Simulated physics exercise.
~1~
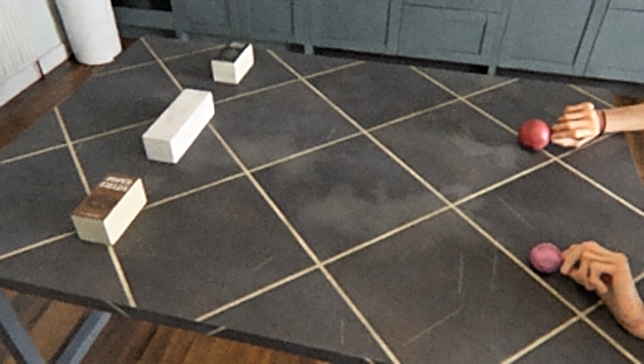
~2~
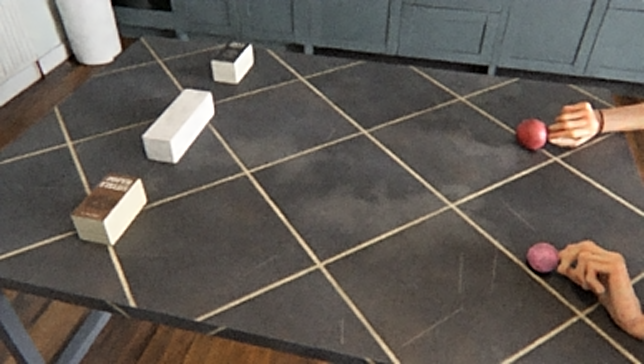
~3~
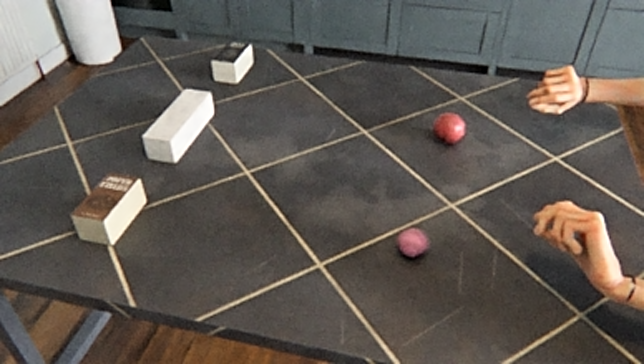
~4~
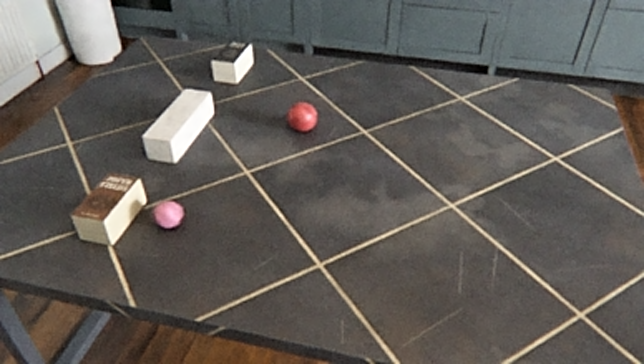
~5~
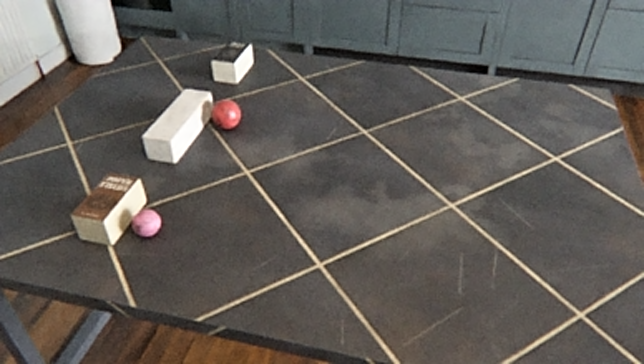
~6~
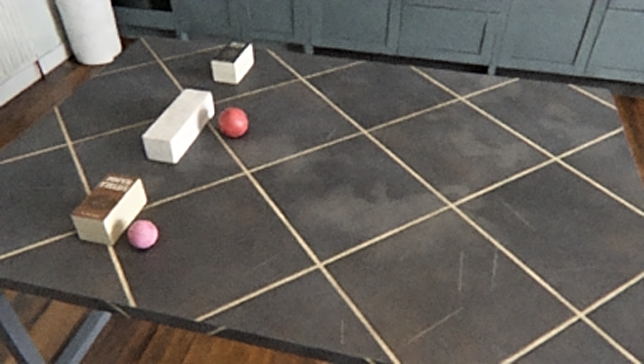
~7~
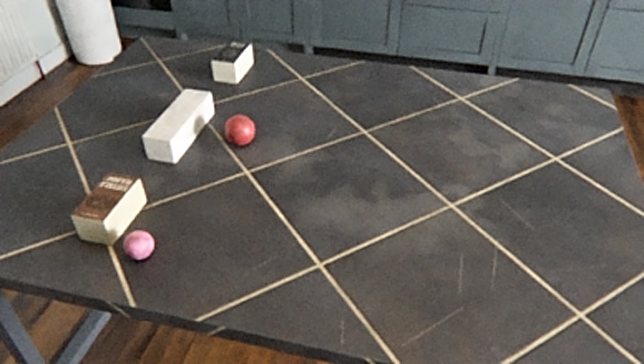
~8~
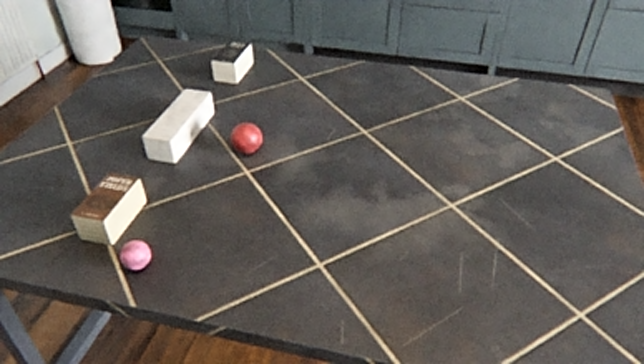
A red ball and a smaller pink ball are held by two hands at the right of a dark tabletop crossed with pale lines, seen from above at an angle by a still camera. Toward the left stand a black book, a white block and a brown book in a spaced row. The hands release the balls and draw back, and both roll left. The red ball meets the white block and the pink ball reaches the brown book. The red one rebounds slightly right and down, while the pink one drifts down beside the book, and neither gets through.
